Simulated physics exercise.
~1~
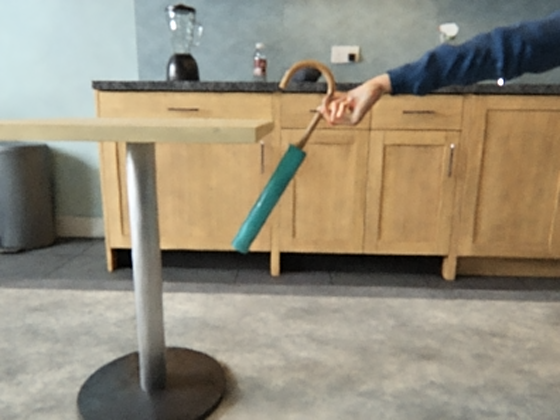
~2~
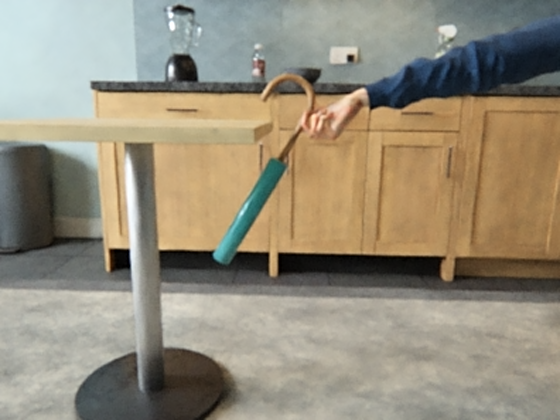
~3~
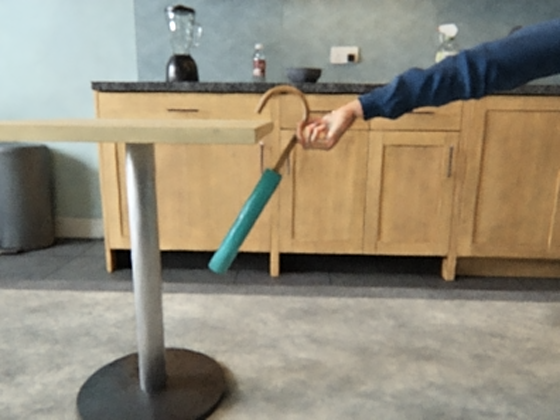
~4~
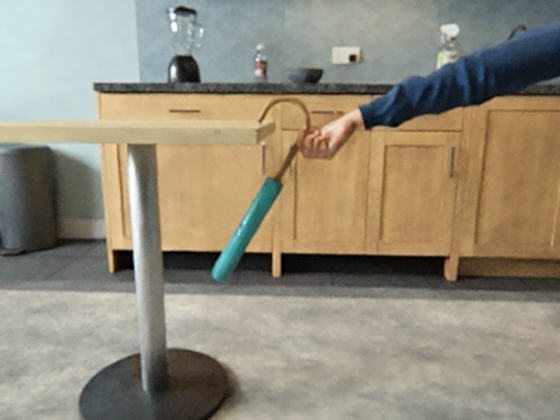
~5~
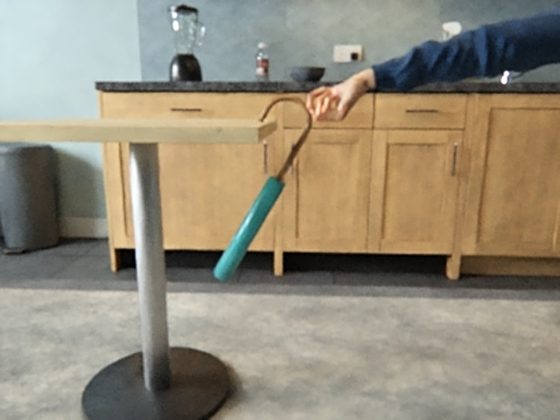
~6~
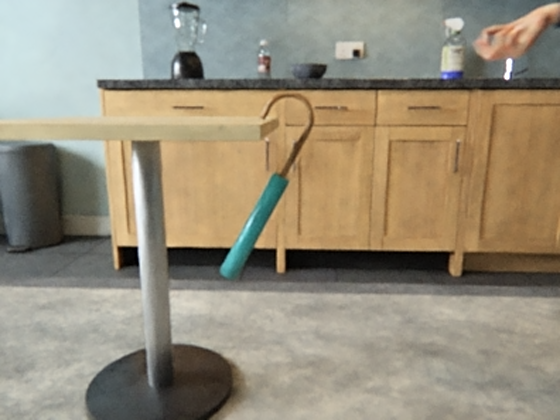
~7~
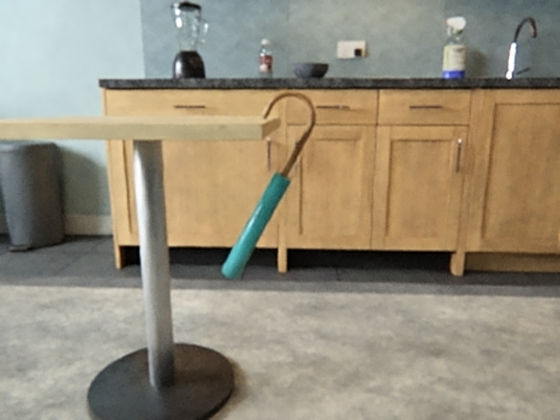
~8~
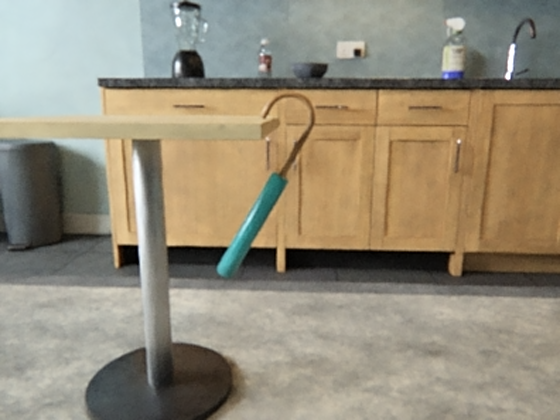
In this clip, a hand reaching in from the right lowers a turquoise umbrella leftward and hooks its curved handle over the edge of a table. The hand lets go and withdraws to the right, and the umbrella stays hanging there at a slant.
